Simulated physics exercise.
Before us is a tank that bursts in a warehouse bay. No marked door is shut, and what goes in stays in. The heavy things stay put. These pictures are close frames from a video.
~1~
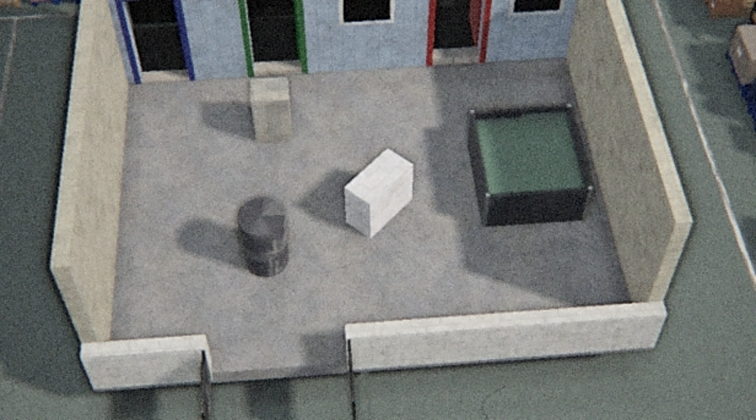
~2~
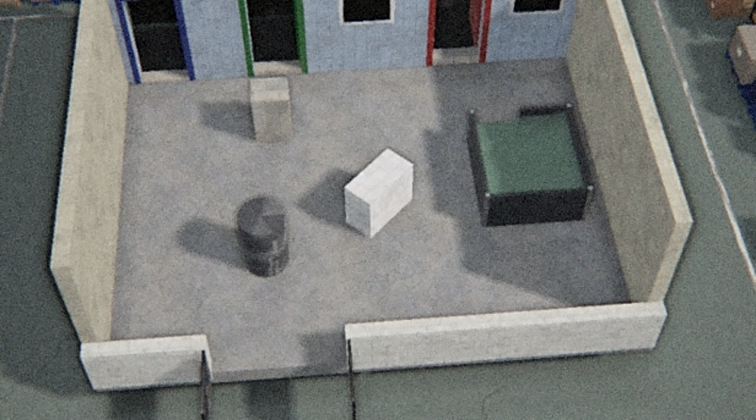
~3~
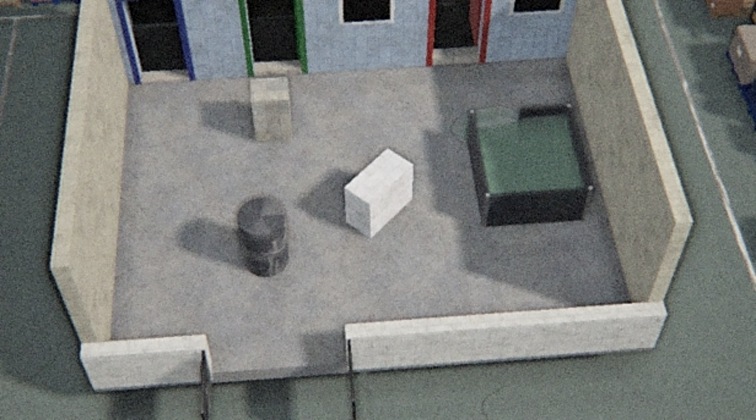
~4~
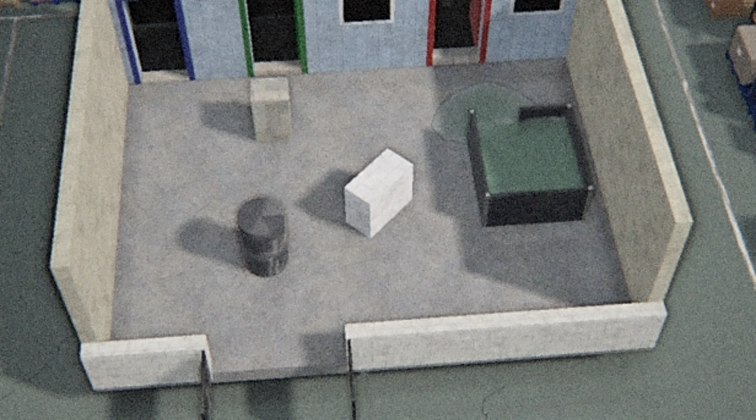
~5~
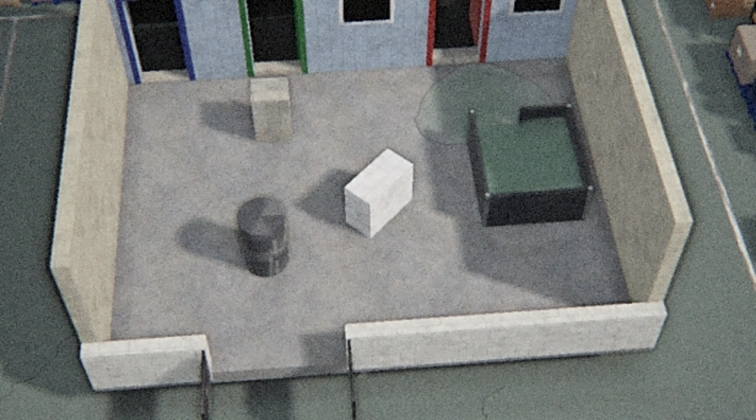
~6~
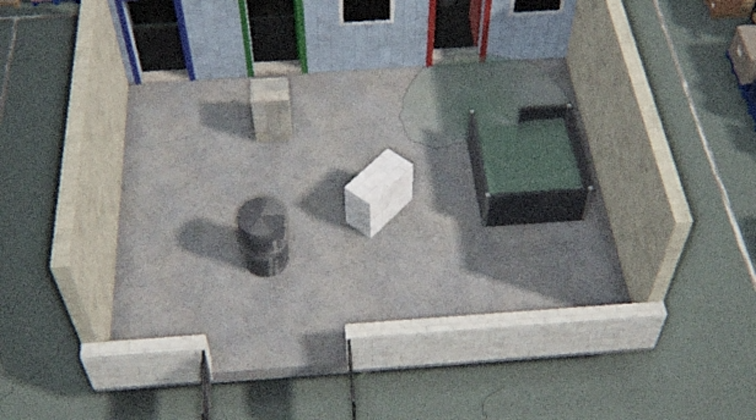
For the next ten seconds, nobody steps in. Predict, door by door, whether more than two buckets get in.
The green door does not pass two; the red door passes two; the blue door passes two.
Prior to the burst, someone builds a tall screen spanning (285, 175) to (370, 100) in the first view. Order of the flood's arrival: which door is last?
That would be the door marked blue.
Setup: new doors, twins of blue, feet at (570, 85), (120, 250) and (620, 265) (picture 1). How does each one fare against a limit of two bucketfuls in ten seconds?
Exceeds it; stays within it; stays within it.
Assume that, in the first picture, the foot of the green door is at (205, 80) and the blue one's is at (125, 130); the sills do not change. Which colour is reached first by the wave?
Answer: The red-painted one.
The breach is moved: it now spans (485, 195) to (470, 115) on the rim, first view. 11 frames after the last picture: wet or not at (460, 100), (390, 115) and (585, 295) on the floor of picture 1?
Point by point: Unwetted; soaked; unwetted.
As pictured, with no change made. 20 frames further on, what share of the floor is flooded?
That should be about 35 %.
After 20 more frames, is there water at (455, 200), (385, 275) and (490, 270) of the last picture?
Result, in order: Unflooded / unflooded / unflooded.
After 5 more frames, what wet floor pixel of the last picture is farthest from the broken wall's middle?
I'd point to (339, 76).
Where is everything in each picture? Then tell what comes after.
In the first frame, still water in the tank at (529, 153).
In the second frame, water pours out on the tank's far side and has run to (465, 140).
In the third frame, water pours out on the tank's far side and has run to (499, 109).
In the fourth frame, water pours out on the tank's far side and has run to (491, 86).
In the fifth frame, the front is at (468, 66), out from the gap on the tank's far side.
In the sixth frame, water pours out on the tank's far side and has run to (430, 66).
A moment on, water covers 15 % of the floor; the green door not reached, the red door over two buckets in, the blue door not reached.
Next, water covers 20 % of the floor; the green door wet at the sill, nothing in, the red door far over two buckets in, the blue door not reached.
Then, water covers 35 % of the floor; the green door wet at the sill, nothing in, the red door far over two buckets in, the blue door wet at the sill, nothing in.
Later, water covers 55 % of the floor; the green door wet at the sill, nothing in, the red door far over two buckets in, the blue door over two buckets in.
In the end, water covers 85 % of the floor; the green door wet at the sill, nothing in, the red door far over two buckets in, the blue door over two buckets in.
